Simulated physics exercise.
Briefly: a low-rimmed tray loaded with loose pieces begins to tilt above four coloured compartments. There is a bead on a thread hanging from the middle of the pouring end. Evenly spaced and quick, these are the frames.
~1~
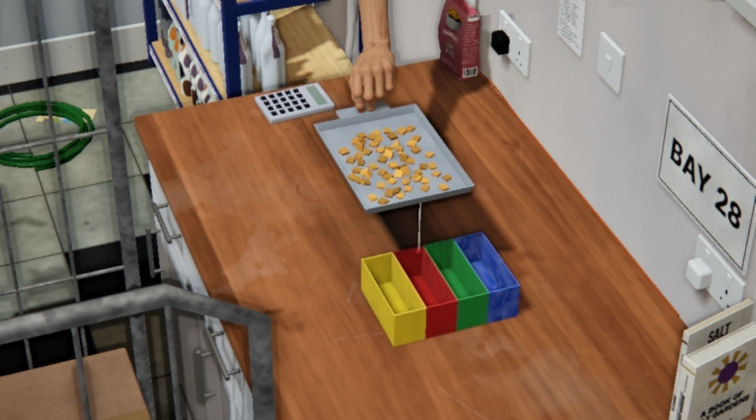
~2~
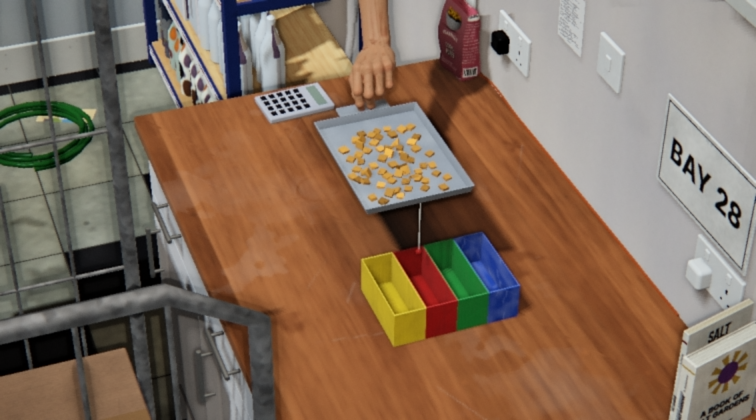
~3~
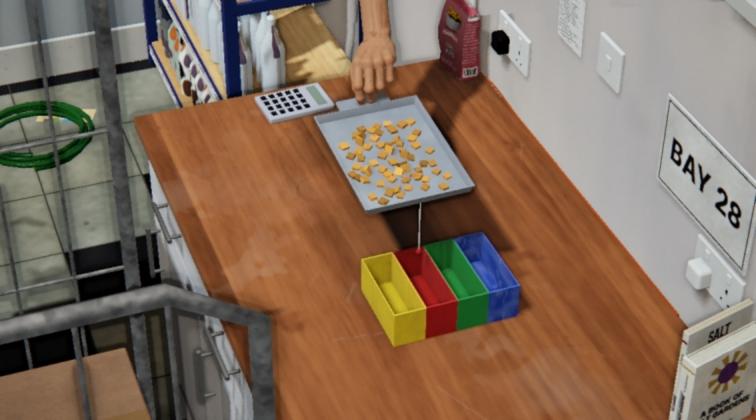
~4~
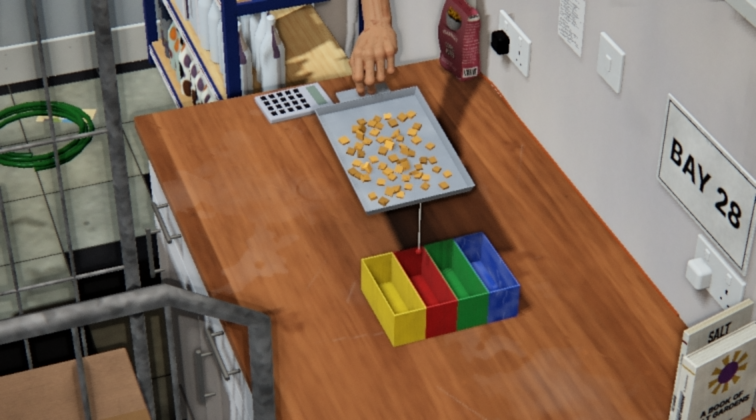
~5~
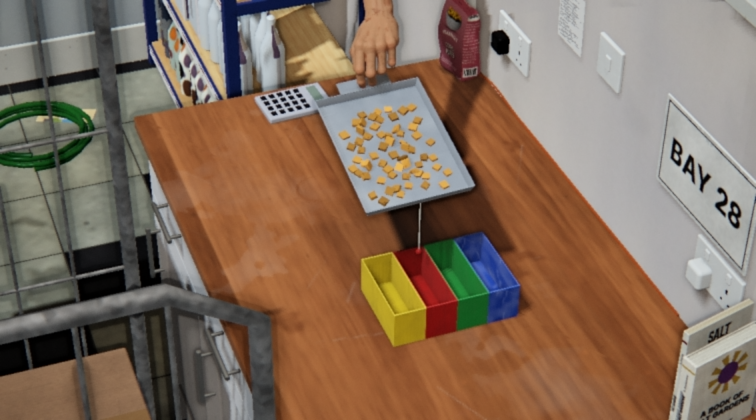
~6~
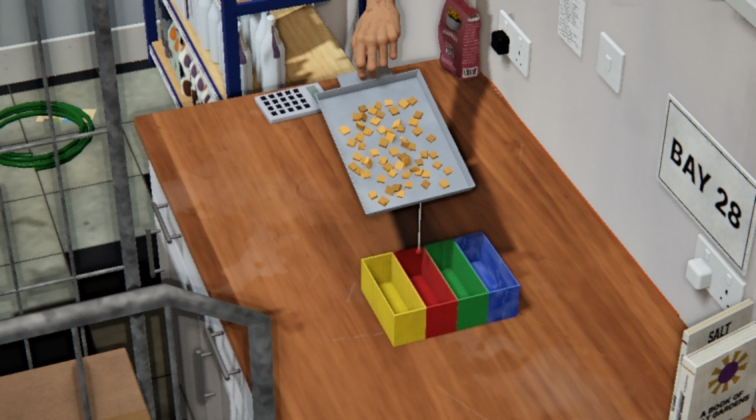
A hand gradually tilts a grey tray of cereal squares above four coloured compartments.
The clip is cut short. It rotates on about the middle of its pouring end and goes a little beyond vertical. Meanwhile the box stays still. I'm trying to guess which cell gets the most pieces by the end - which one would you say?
I would say the yellow one.
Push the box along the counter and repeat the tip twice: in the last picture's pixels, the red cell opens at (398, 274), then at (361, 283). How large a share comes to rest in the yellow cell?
Respectively 30 % and 0 %.
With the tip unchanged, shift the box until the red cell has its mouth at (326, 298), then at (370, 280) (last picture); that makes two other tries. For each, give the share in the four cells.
Result: 60 % and 100 %.
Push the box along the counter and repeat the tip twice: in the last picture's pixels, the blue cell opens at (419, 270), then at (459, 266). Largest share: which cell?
For the first position it is the cell in green, and for the second it is that red cell.
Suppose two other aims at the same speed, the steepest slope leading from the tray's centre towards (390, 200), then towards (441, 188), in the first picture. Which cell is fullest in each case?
Try 1 - that yellow cell. Try 2 - the blue one.
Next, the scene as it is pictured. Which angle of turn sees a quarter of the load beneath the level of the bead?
A tilt of roughly 110°.
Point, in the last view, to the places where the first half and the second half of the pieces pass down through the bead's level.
(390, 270), then (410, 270).
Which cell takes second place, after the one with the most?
Number two is the red one.
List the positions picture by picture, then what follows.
The first frame shows corners of the pouring end at (368, 207) and (470, 184), level; middle of the load at (393, 166), cereal squares; bead on its thread at (419, 252); yellow cell at (410, 324); red cell at (441, 316); green cell at (473, 309); blue cell at (503, 301).
The second frame shows corners of the pouring end at (368, 207) and (470, 184), level; middle of the load at (393, 165).
The third frame shows corners of the pouring end at (368, 208) and (471, 184), tipped barely, lowest at the left corner; middle of the load at (393, 162).
The fourth frame shows corners of the pouring end at (368, 209) and (471, 184), tipped a little, lowest at the left corner; middle of the load at (394, 159).
The fifth frame shows corners of the pouring end at (368, 210) and (471, 184), tipped a little, lowest at the left corner; middle of the load at (394, 155).
The sixth frame shows corners of the pouring end at (368, 211) and (471, 184), tipped clearly, lowest at the left corner; middle of the load at (394, 152); yellow cell at (410, 324); red cell at (441, 316); green cell at (473, 309); blue cell at (503, 301).
Soon after the last picture, tray tipped steeply; nearly all on the tray; a stray few in the yellow cell; a stray few falling or outside the box.
A little later, tray tipped past a quarter turn; about a quarter on the tray; a small part in the yellow cell; a small part in the red cell; a stray few in the green cell; about two thirds falling or outside the box.
Later still, tray tipped past a quarter turn; about half in the yellow cell; about a quarter in the red cell; a small part in the green cell; a stray few in the blue cell; about a quarter falling or outside the box.
At rest, tray tipped past a quarter turn; about half in the yellow cell; about a quarter in the red cell; a small part in the green cell; a stray few in the blue cell; about a quarter outside the box.
